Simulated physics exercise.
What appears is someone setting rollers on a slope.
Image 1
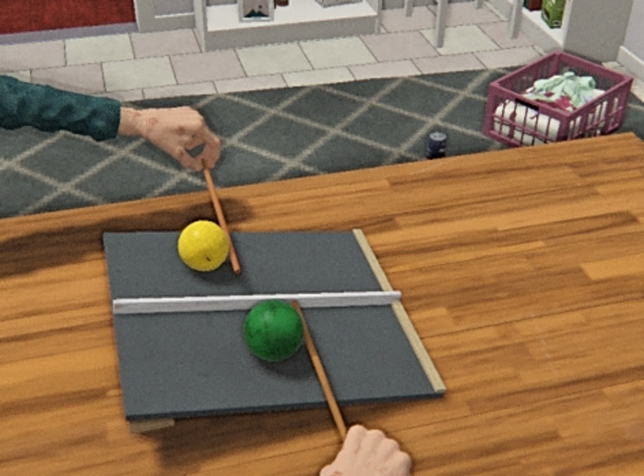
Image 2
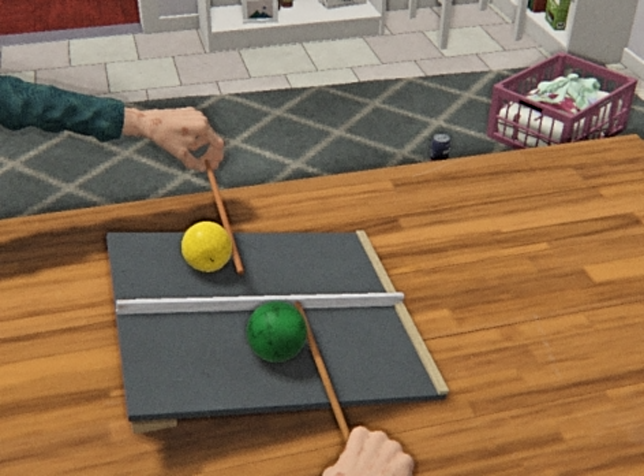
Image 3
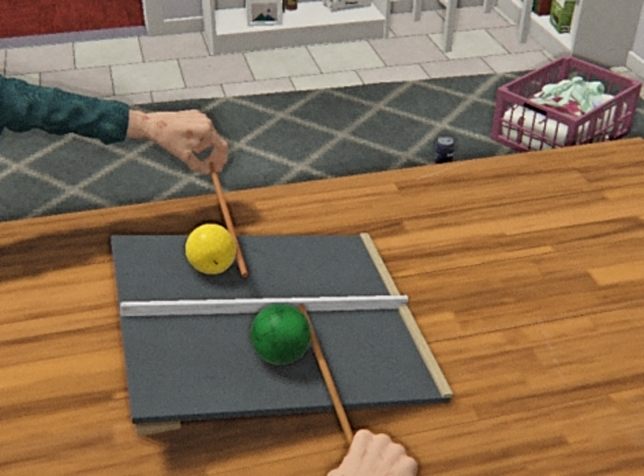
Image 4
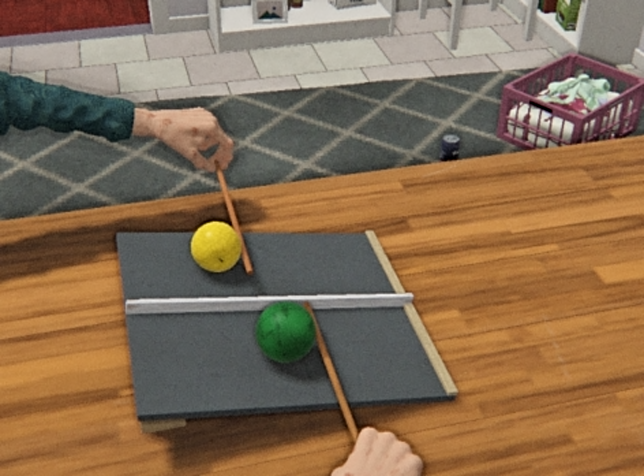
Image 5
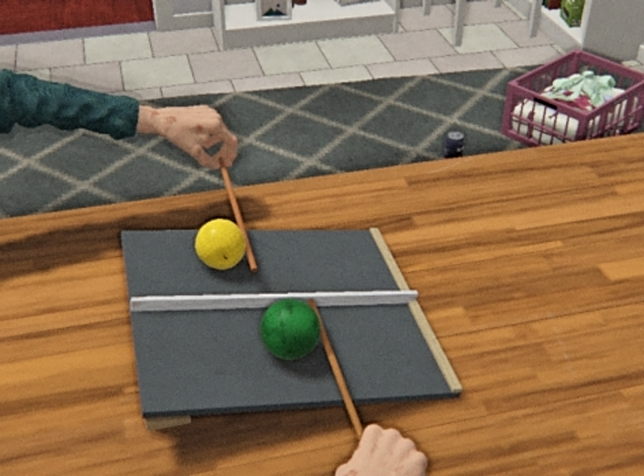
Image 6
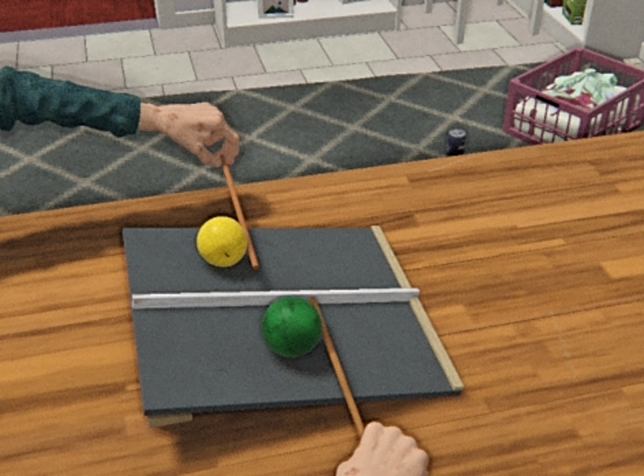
Only the view itself moves, drifting very slightly so that the wooden table, seen from above at an angle, shifts a little to the right, with a patterned grey rug and pink basket beyond. A yellow ball-like object sits above a white strip on a dark board, and a green ball below it. Two hands, one sleeved in dark green, keep thin sticks against them, and nothing rolls.
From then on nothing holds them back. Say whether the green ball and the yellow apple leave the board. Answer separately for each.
The green ball falls off, the yellow apple falls off.
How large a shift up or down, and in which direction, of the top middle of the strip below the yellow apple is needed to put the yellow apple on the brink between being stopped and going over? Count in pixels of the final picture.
Move it up some 8 pixels and it switches.
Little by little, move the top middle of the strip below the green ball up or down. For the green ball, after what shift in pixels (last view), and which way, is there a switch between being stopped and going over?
Shift: Approx. 4 px, direction up.
Then, 0.64 s on from there, green ball rolling on the board near (430, 320); yellow apple rolling on the board near (351, 242).
Then, 1.14 s on from there, green ball off the board near (602, 302); yellow apple off the board near (548, 227).
In the end, the green ball rolls off the board; the yellow apple rolls off the board.
